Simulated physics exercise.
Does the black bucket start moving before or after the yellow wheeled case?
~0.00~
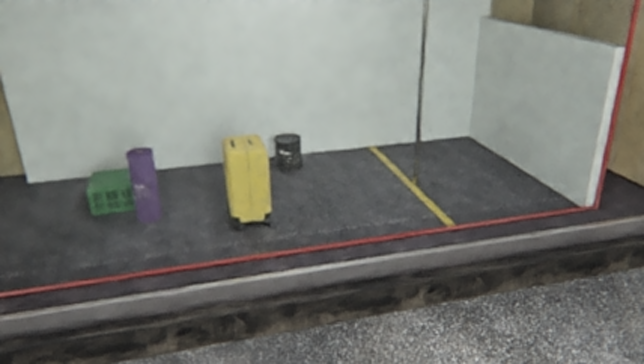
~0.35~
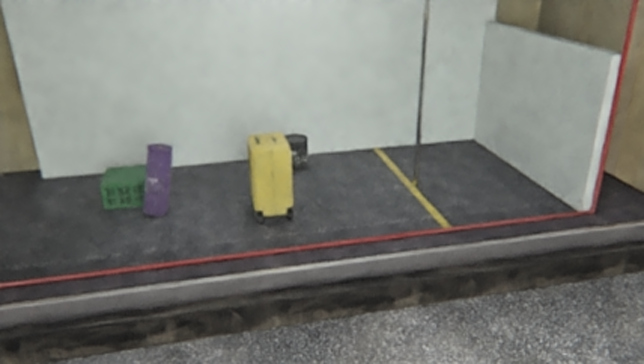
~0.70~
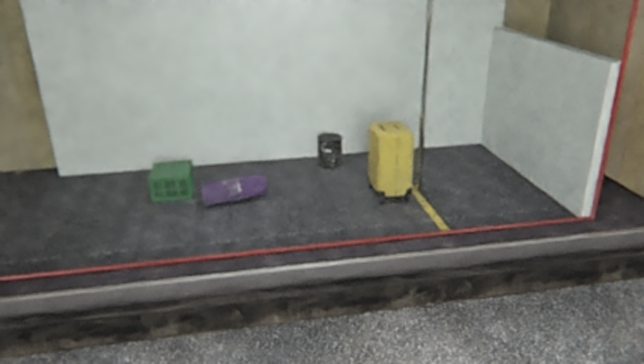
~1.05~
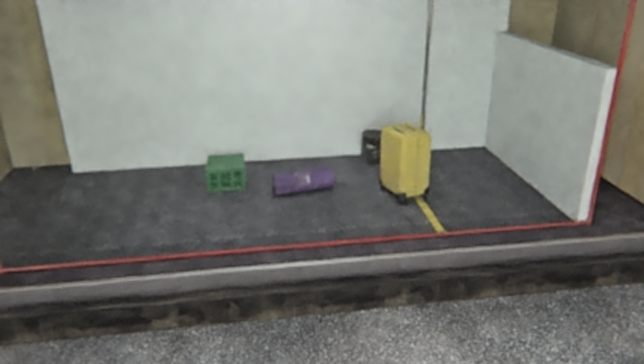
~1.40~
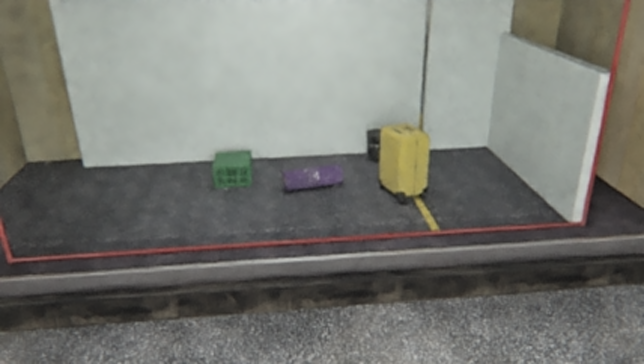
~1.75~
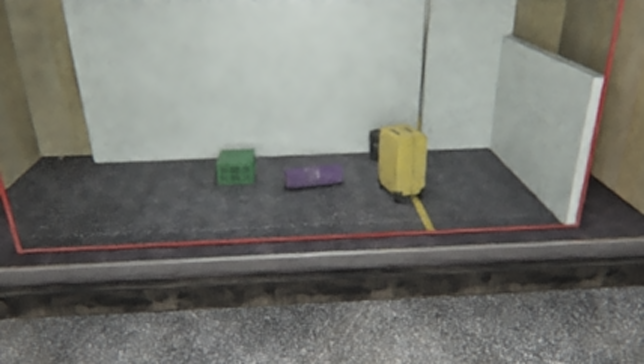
The black bucket starts moving after the yellow wheeled case. The case is already rolling to the right while the bucket is still in its place.
